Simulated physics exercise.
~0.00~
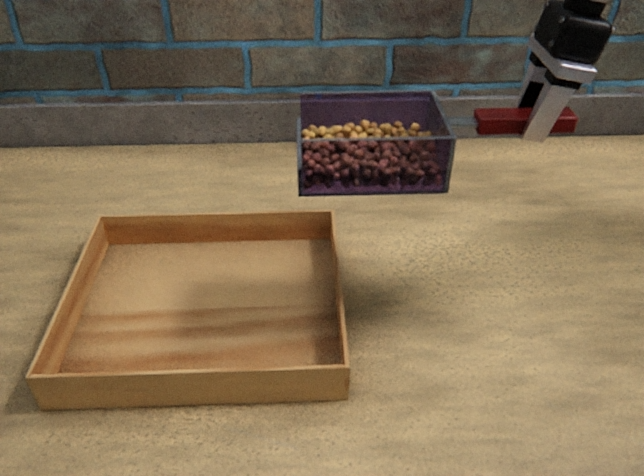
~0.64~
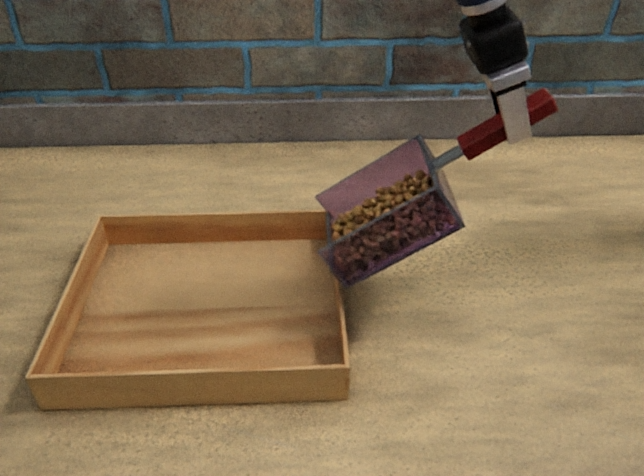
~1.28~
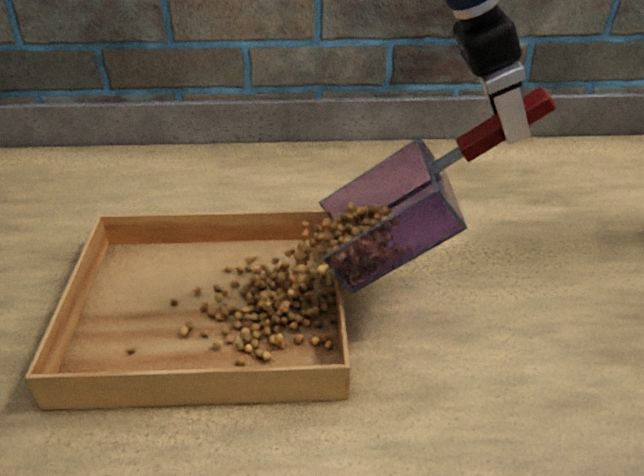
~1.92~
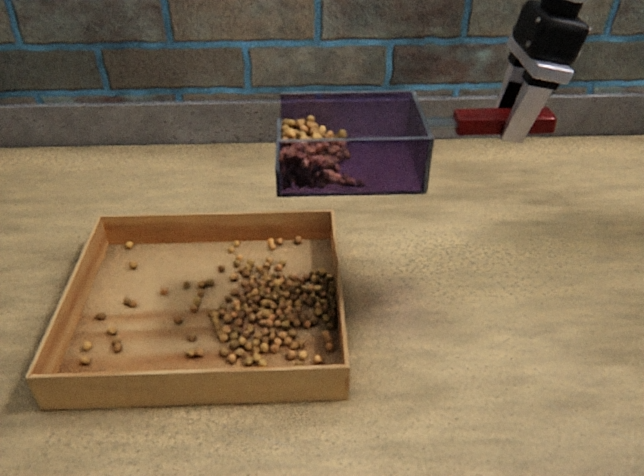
A robotic arm at the upper right grips the red handle of a clear purple box filled with small tan, chickpea-like pieces, above a sandy tabletop before a grey brick wall with blue mortar, seen from a slightly raised, fixed view. A shallow, empty wooden tray sits at the left. The arm lowers the box and tips it leftward over the tray's right edge. The pieces spill out in a stream and scatter across the wood. The arm then levels and raises the box, leaving a heap at the tray's right side, stray pieces farther left, and a sizeable portion still in the box.
